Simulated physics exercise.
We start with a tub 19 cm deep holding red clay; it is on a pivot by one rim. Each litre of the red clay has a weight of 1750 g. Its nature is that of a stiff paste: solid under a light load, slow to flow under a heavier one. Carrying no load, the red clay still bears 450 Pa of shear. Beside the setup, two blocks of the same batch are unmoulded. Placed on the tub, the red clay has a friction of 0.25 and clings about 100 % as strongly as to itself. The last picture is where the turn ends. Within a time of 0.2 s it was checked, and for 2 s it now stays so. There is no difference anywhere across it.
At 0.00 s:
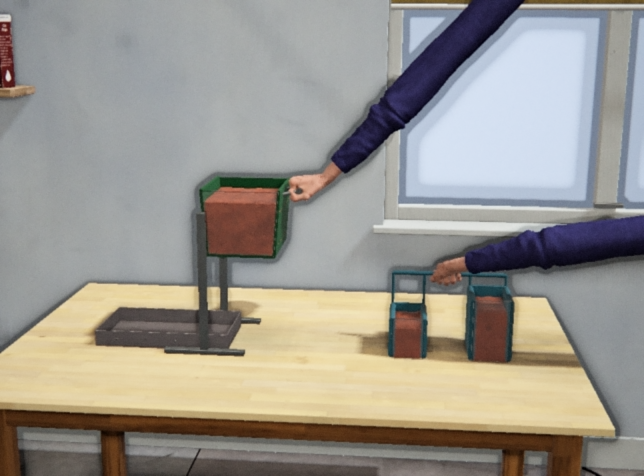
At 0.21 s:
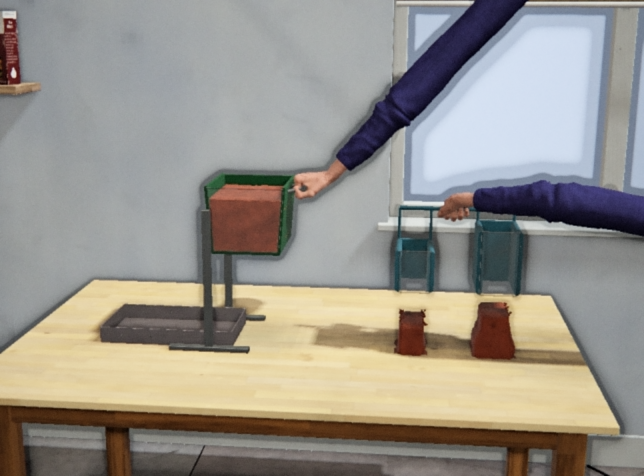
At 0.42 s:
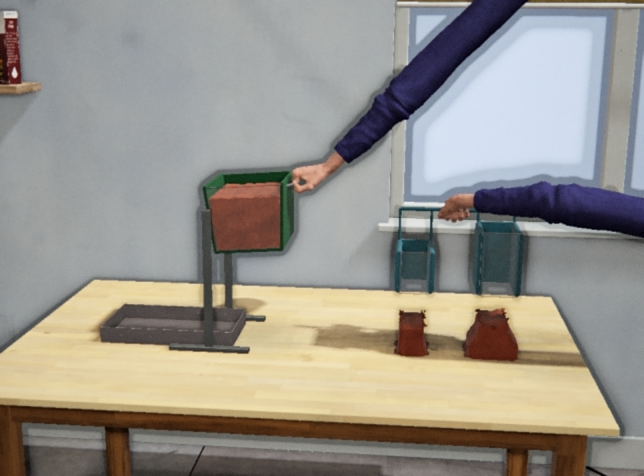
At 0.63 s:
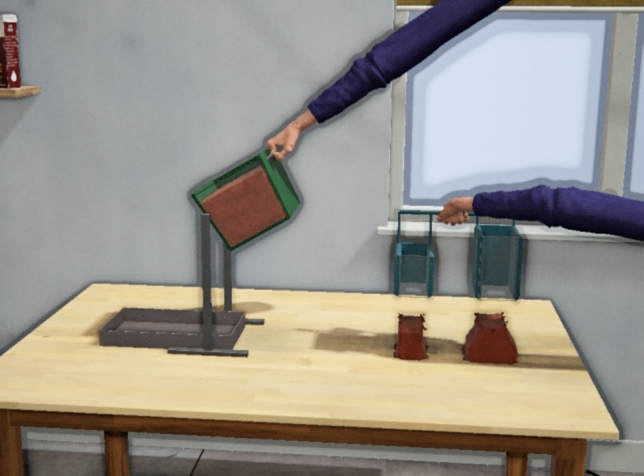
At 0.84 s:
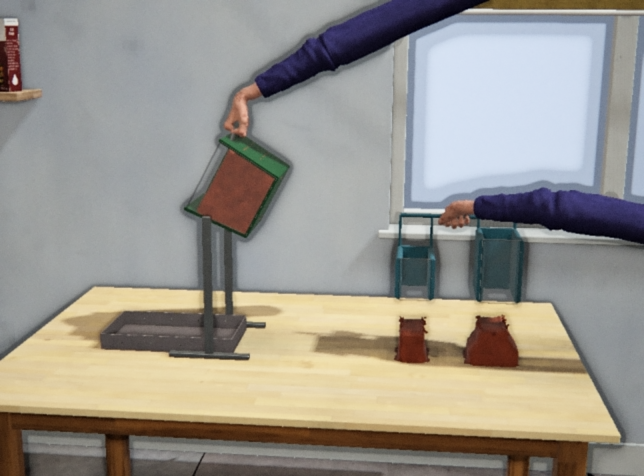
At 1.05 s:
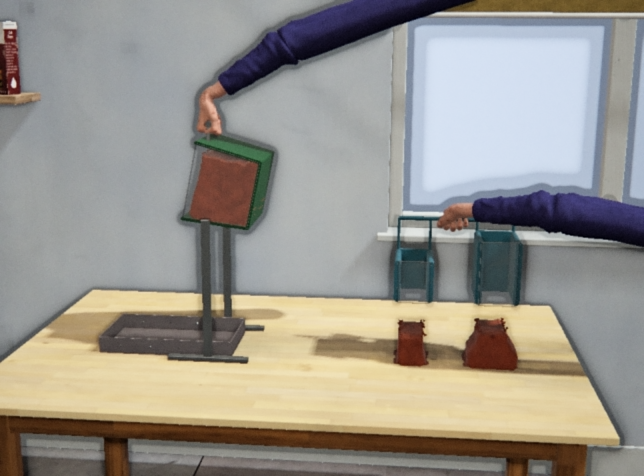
In a plain grey-walled room with a window at the right, a pale wooden table is seen from the front and slightly above, the view almost steady. A green tub of red clay sits on a grey stand above a dark tray, with two teal moulds at right. One sleeved arm lifts the moulds off two red blocks, the larger slumping wider, then another swings the tub up and leftward.
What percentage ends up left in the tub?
About 72 %.
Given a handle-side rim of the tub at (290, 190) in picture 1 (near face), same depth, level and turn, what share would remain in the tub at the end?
I'd guess around 65 per cent remains.
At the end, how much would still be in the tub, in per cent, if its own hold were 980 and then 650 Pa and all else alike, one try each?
In order: Around 100 % and around 100 %.
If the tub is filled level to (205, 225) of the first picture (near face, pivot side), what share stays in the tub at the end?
Then about 100 %.
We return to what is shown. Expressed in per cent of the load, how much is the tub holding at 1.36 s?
Near 95 in a hundred.
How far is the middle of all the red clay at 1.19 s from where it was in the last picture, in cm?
I'd estimate roughly 2 centimetres.
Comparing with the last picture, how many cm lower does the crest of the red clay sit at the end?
About 2 cm.
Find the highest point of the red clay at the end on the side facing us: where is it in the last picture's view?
Around (252, 163).
By 1.19 s, the tub is at 78 degrees and holds 100 %.
By 1.36 s, the tub is at 78 degrees and holds 96 %.
By 1.53 s, the tub is at 78 degrees and holds 90 %.
By 1.70 s, the tub is at 78 degrees and holds 83 %.
By 3.05 s, at the end, the tub is at 78 degrees and holds 72 %.
